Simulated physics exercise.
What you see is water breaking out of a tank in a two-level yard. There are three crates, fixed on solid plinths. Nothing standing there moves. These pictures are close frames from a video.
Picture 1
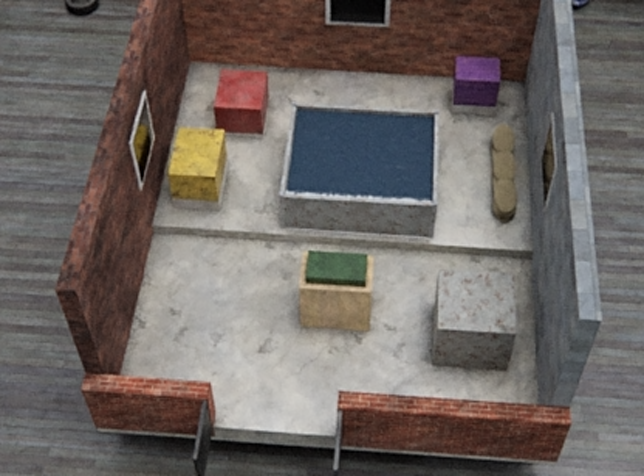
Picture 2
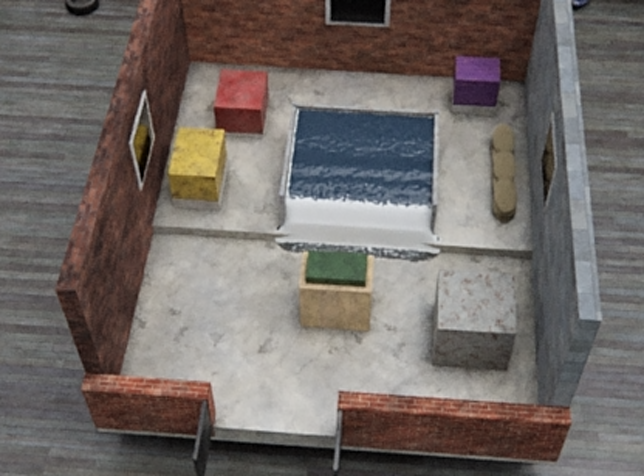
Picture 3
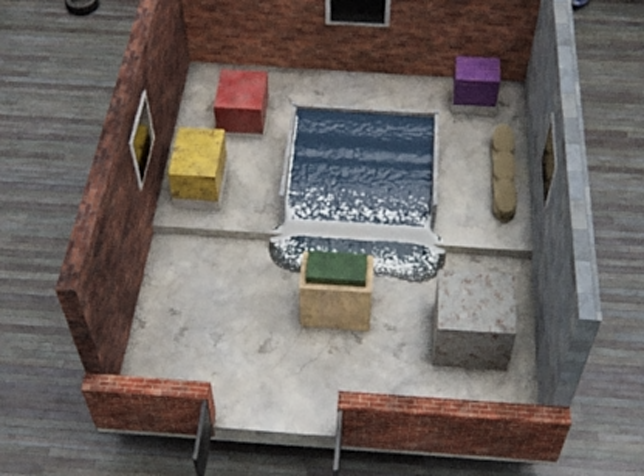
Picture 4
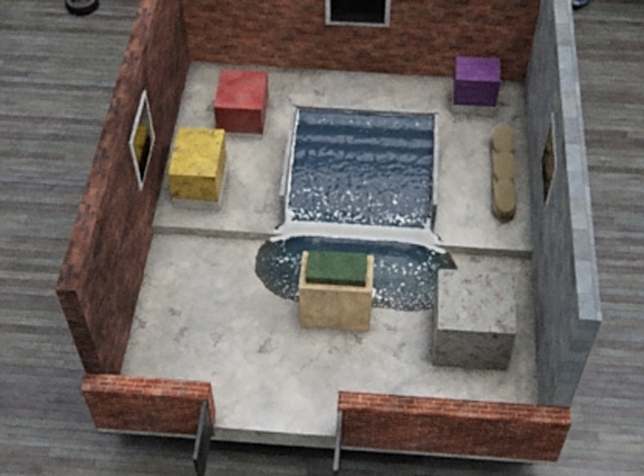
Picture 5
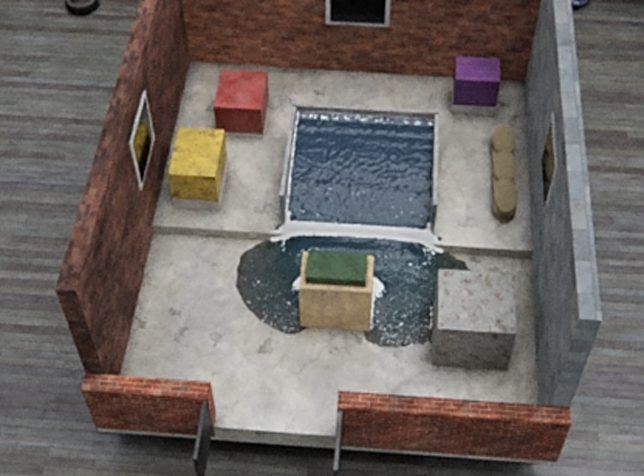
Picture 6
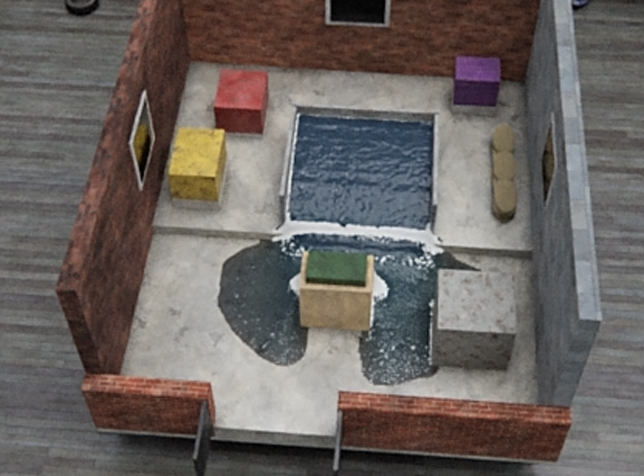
The footage shows water bursting from the front of a rectangular tank in a walled, two-level yard, dropping to the lower level and spreading around both sides of a green-topped tan block, alongside a grey block at right.
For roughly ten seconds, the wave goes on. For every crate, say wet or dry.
Purple crate - dry; red crate - dry; yellow crate - dry.
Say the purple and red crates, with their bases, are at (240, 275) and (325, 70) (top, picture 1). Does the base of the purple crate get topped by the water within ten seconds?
As for the purple, it is dampened.
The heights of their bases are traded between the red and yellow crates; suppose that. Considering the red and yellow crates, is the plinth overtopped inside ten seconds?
In short, red is left untouched; yellow is left untouched.
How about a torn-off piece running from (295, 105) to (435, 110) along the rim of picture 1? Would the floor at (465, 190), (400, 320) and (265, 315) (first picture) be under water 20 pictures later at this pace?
Well, the first one's sodden, the second's left untouched, and the third's left untouched.
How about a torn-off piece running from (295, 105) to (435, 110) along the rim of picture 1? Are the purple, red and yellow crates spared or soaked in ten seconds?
I'd expect the purple crate goes wet, the red crate goes wet, and the yellow crate goes wet.
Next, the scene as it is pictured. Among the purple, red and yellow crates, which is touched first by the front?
Answer: That's the crate marked yellow.
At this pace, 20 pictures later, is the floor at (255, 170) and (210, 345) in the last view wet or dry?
Clear, then swamped.
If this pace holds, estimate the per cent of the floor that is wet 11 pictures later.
Some 50 in a hundred.
A moment on, water covers 35 % of the floor; the purple crate not reached, the red crate not reached, the yellow crate not reached.
Next, water covers 50 % of the floor; the purple crate not reached, the red crate not reached, the yellow crate not reached.
Then, water covers 55 % of the floor; the purple crate not reached, the red crate not reached, the yellow crate water round its plinth.
Later, water covers 60 % of the floor; the purple crate water round its plinth, the red crate not reached, the yellow crate water round its plinth.
In the end, water covers 55 % of the floor; the purple crate stayed above the water, the red crate stayed above the water, the yellow crate stayed above the water.
